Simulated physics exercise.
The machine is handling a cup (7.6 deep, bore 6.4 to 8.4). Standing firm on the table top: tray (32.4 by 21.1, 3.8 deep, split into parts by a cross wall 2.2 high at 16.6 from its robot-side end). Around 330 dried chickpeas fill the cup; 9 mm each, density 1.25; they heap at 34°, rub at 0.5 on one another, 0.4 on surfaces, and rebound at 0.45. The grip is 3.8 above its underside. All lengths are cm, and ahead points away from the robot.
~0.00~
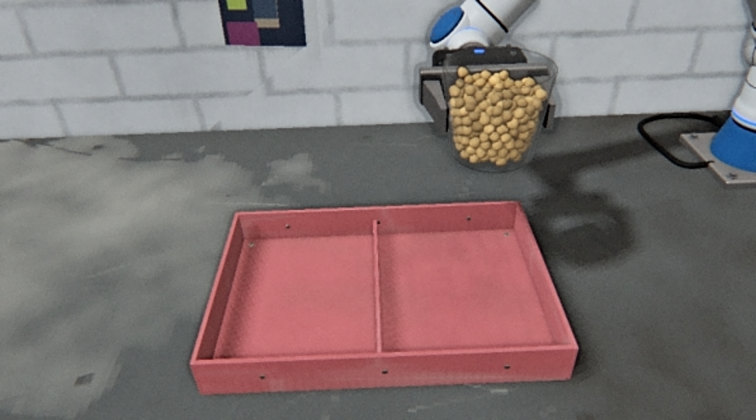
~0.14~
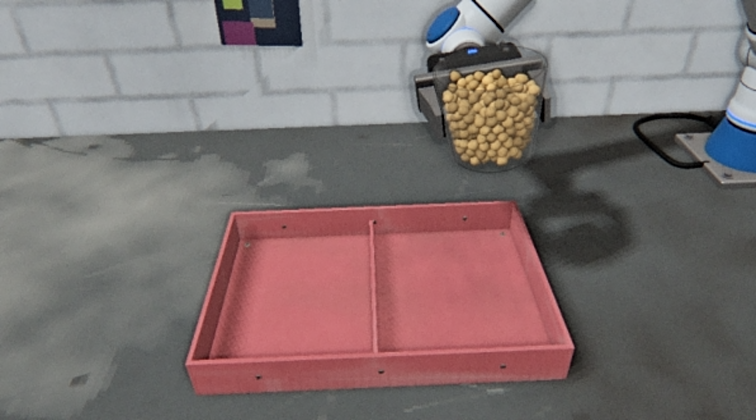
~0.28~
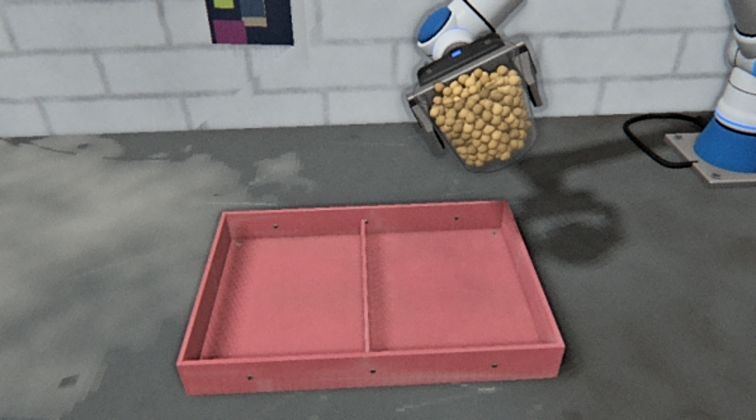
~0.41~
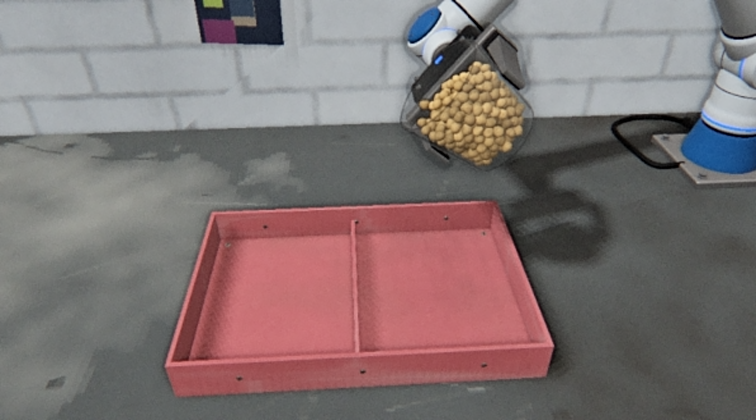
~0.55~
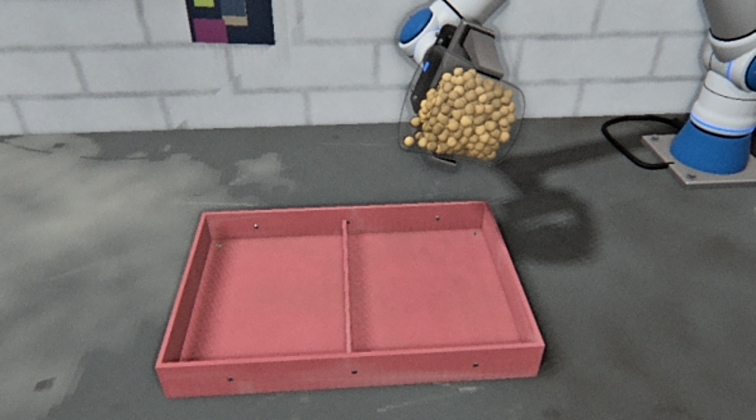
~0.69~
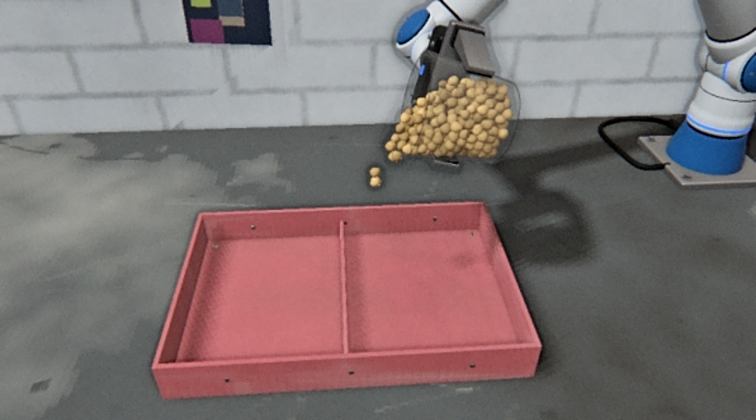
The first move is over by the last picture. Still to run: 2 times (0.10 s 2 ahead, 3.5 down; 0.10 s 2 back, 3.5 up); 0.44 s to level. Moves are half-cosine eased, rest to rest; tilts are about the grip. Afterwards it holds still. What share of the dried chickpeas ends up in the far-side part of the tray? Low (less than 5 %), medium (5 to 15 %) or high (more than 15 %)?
A high share, more than 15 %, ends in the far-side part of the tray.
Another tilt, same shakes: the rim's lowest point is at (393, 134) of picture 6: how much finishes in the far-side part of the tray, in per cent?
Some 10 per cent.
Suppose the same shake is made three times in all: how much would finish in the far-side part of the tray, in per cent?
Then about 30 per cent.
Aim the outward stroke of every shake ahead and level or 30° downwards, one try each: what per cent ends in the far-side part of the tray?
Some 70 and 45 per cent.
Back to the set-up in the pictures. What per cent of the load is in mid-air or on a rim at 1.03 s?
Some 5 per cent.
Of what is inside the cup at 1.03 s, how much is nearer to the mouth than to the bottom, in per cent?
Roughly 55 per cent.
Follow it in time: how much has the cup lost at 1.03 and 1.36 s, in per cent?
In turn: 15, 35.
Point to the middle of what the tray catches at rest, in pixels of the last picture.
At about (285, 301).
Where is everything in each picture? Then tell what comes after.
Cup middle at (495, 113), level; upper third of the load around (497, 96), from x 455 to 540, top at y 70; 332 in the cup, in the first picture.
Cup middle at (491, 113), tilted 7° forward; upper third of the load around (494, 97), from x 450 to 535, top at y 75, in the second picture.
Cup middle at (482, 113), tilted 26° forward; upper third of the load around (487, 95), from x 435 to 525, top at y 70, in the third picture.
Cup middle at (472, 113), tilted 50° forward; upper third of the load around (480, 95), from x 420 to 520, top at y 65, in the fourth picture.
Cup middle at (463, 114), tilted 69° forward; upper third of the load around (469, 95), from x 410 to 510, top at y 70, in the fifth picture.
Cup middle at (460, 114), tilted 76° forward; upper third of the load around (471, 101), from x 375 to 510, top at y 80; 329 in the cup, 3 in flight or on a rim, in the sixth picture.
By 1.03 s, tilted 76° forward, highest piece 20 above the table; 276 in the cup, 34 in the far-side part, 6 in the robot-side part, 16 in flight or on a rim.
By 1.36 s, tilted 24° forward, highest piece 23 above the table; 223 in the cup, 75 in the far-side part, 31 in the robot-side part, 1 on the table or floor, 2 in flight or on a rim.
By 1.73 s, level, highest piece 24 above the table; 223 in the cup, 76 in the far-side part, 32 in the robot-side part, 1 on the table or floor.
By 2.78 s, level, highest piece 24 above the table; 223 in the cup, 76 in the far-side part, 32 in the robot-side part, 1 on the table or floor.
Final count, 223 in the cup, 76 in the far-side part, 32 in the robot-side part, 1 on the table or floor. That is 23 % in the far-side part of the tray.
